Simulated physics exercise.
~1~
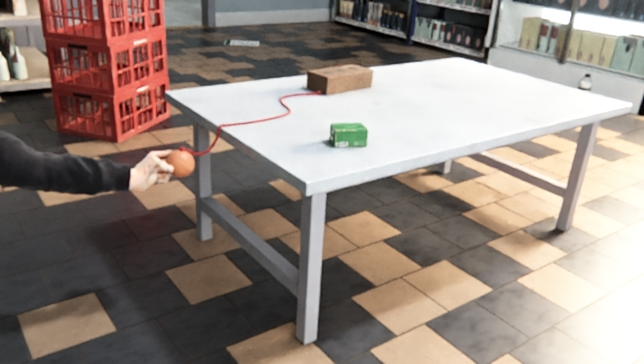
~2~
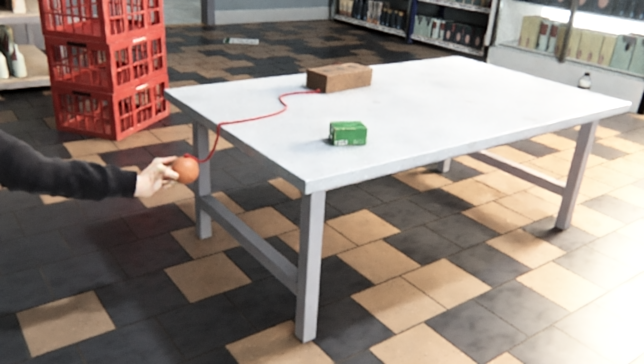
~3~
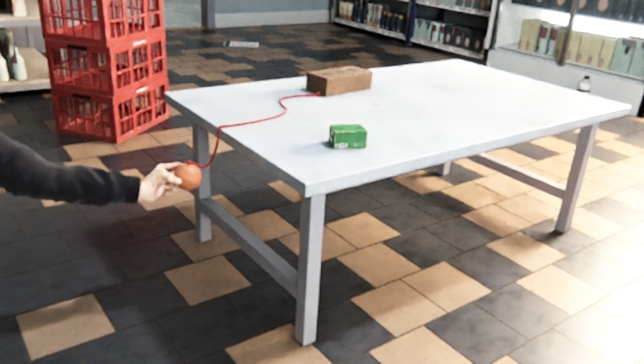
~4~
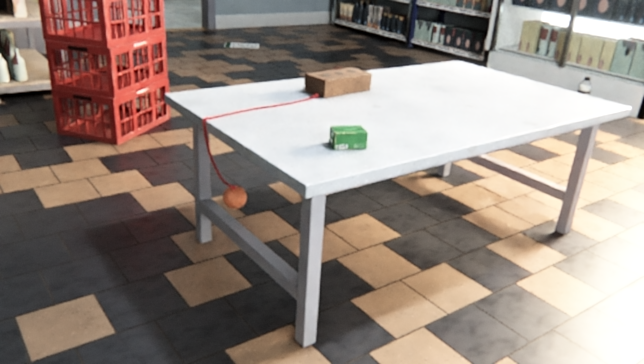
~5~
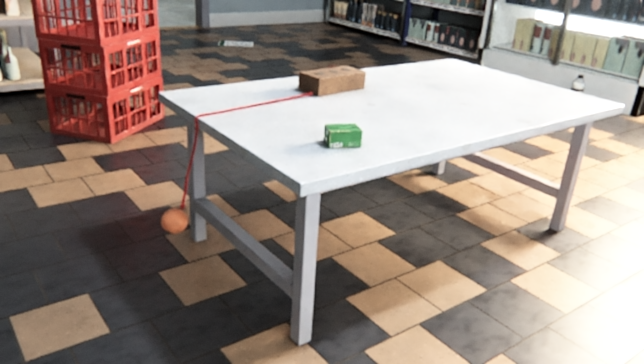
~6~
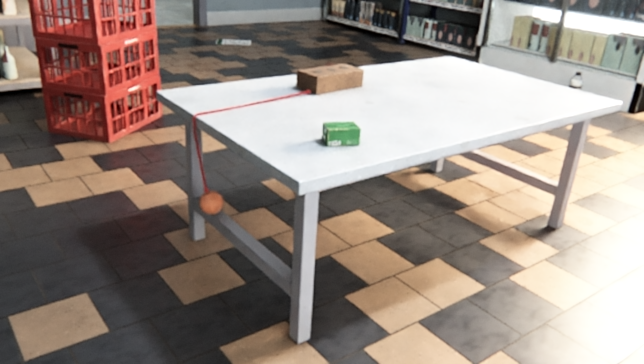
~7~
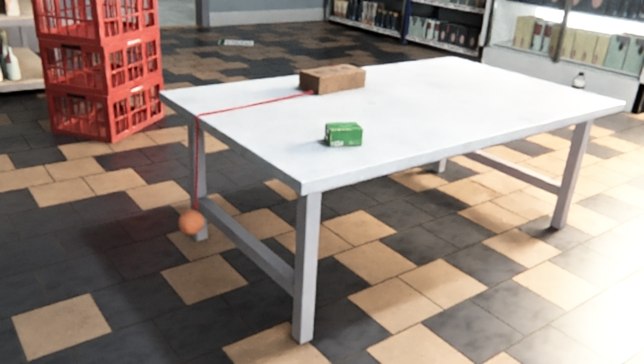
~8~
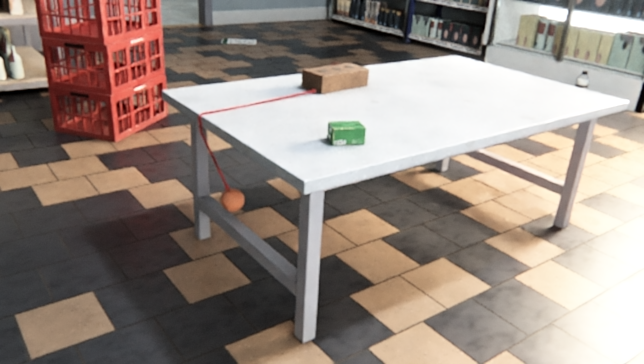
An orange tied to a brick is released and swings below the table's edge.
